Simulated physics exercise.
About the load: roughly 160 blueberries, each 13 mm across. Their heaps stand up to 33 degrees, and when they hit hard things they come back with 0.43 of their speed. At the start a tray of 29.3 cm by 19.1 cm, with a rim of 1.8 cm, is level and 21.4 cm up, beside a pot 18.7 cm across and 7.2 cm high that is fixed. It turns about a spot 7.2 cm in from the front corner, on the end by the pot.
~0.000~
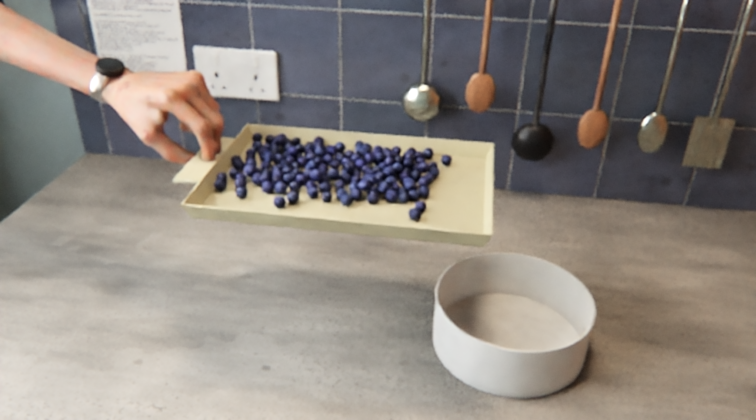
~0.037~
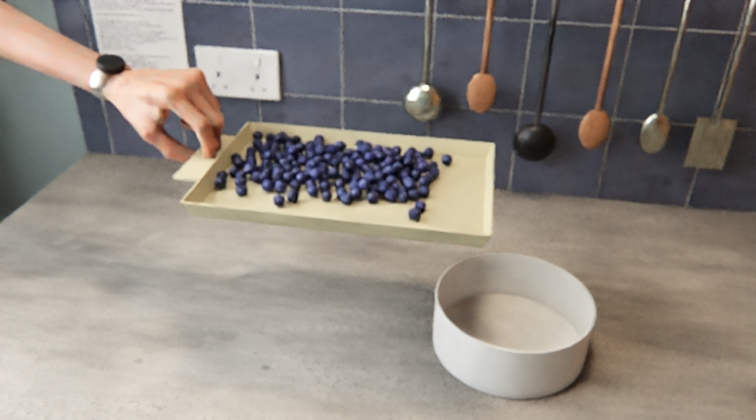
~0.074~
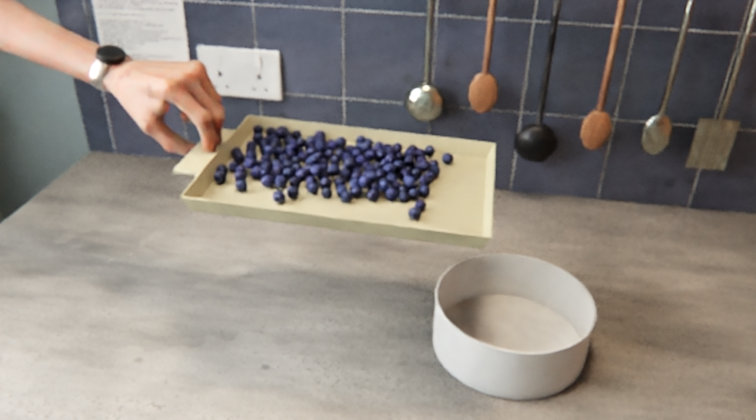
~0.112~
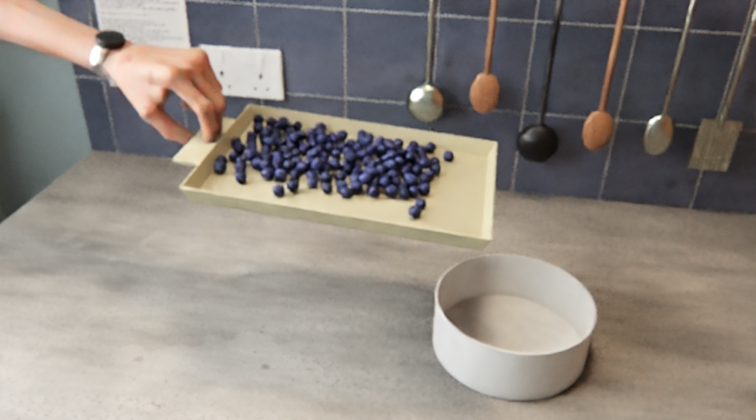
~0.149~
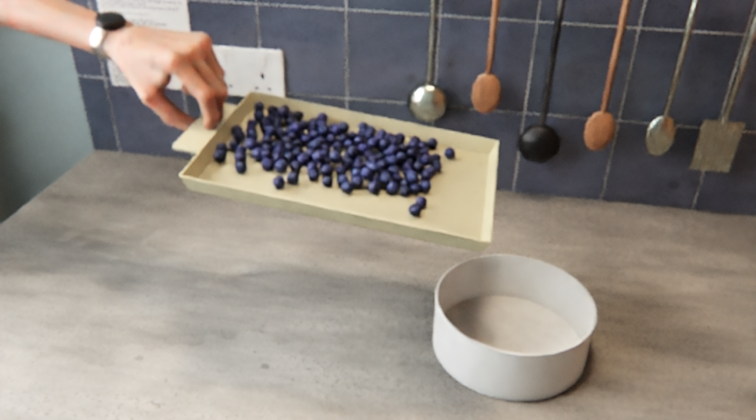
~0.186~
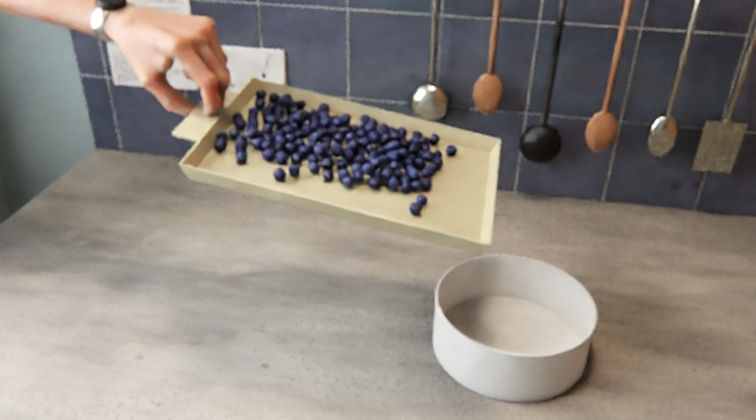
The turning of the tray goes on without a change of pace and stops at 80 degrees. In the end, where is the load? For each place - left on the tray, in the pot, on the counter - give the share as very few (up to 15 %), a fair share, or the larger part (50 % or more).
Tray: Very few; pot: A fair share; counter: The larger part.
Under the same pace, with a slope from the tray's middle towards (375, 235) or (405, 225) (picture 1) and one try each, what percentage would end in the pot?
The share comes to roughly 0 in a hundred, then roughly 0 in a hundred.
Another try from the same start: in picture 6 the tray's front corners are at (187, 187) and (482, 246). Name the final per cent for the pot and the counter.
The pot gets 0 and the counter 95.
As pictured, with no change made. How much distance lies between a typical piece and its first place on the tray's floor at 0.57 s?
Displacement on the tray: Roughly 8 cm.
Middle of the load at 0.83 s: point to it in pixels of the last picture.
At that moment the load's centre is around (484, 221).
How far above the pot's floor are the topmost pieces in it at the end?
It reaches roughly 1.5 cm.
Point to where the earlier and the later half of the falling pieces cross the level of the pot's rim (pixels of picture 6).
(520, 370) or so first, later (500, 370).
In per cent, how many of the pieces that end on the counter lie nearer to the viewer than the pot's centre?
Near 100 in a hundred.
After 0.57 s, tilt 44 degrees; the tray holds 100 %, the pot 0 %.
After 0.83 s, tilt 67 degrees; the tray holds 75 %, the pot 0 %.
Then, at 1.19 s, tilt 80 degrees; the tray holds 25 %, the pot 15 %.
At rest (2.2 s), tray 0 %, pot 25 %, counter 75 %.
